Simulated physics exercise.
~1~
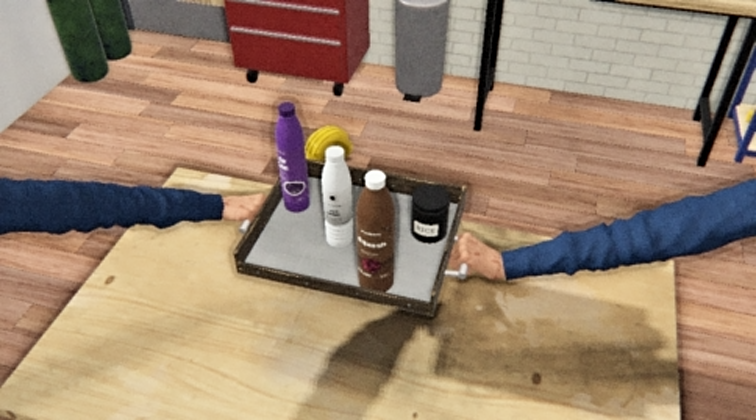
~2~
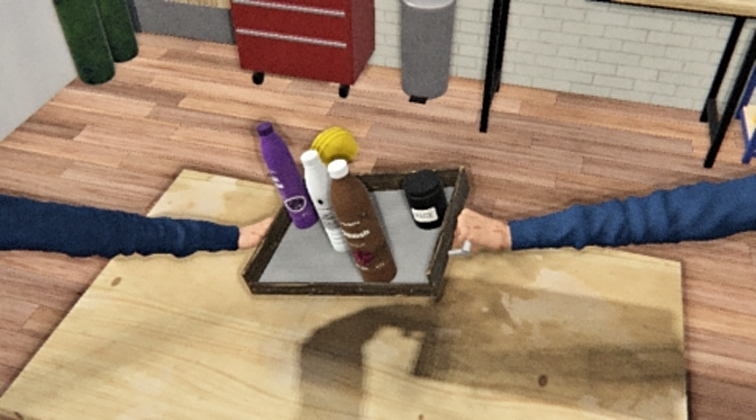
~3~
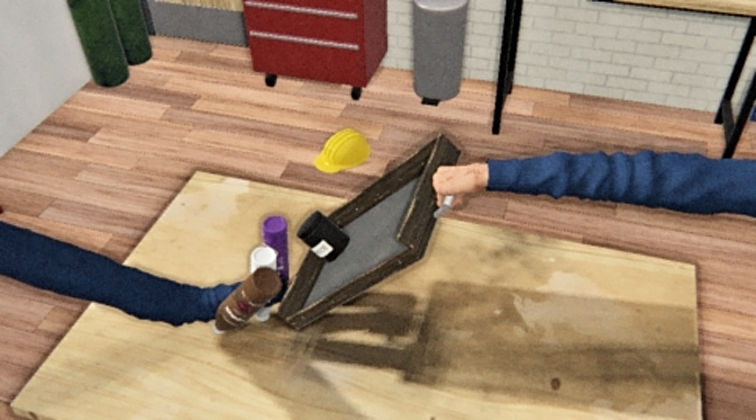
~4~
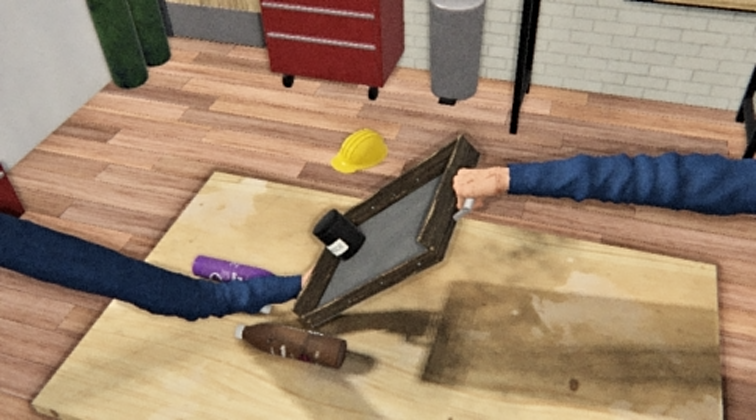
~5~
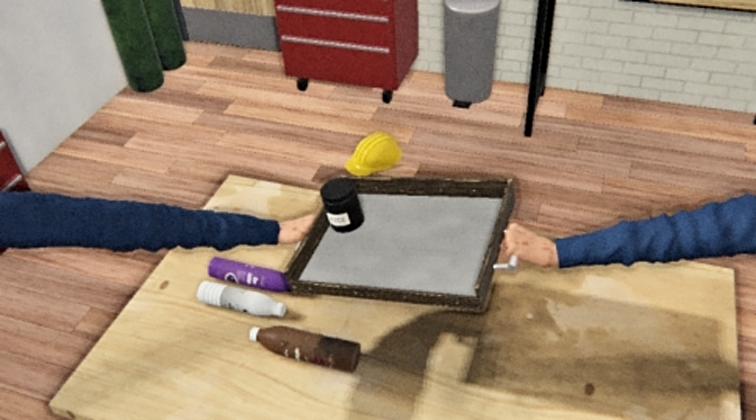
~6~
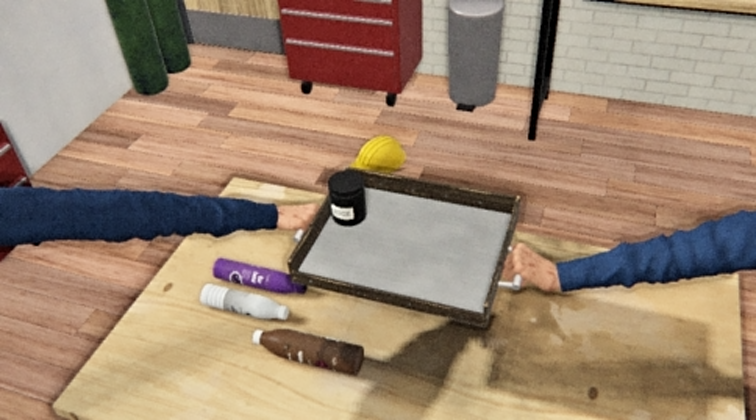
Two blue-sleeved arms reach in from either side, holding a dark-framed, grey-bottomed tray above a wooden table in a workshop, seen from above. A purple bottle stands at the tray's left, with white and brown bottles near the middle and a black jar at the right; a yellow hard hat, red tool cabinet and grey bin are beyond. The hands tip the tray steeply down to the left, and the three bottles tumble over that side onto the table as the jar slides left. The tray swings back to nearly level, leaving the bottles lying on the table and the jar upright in its far left corner.
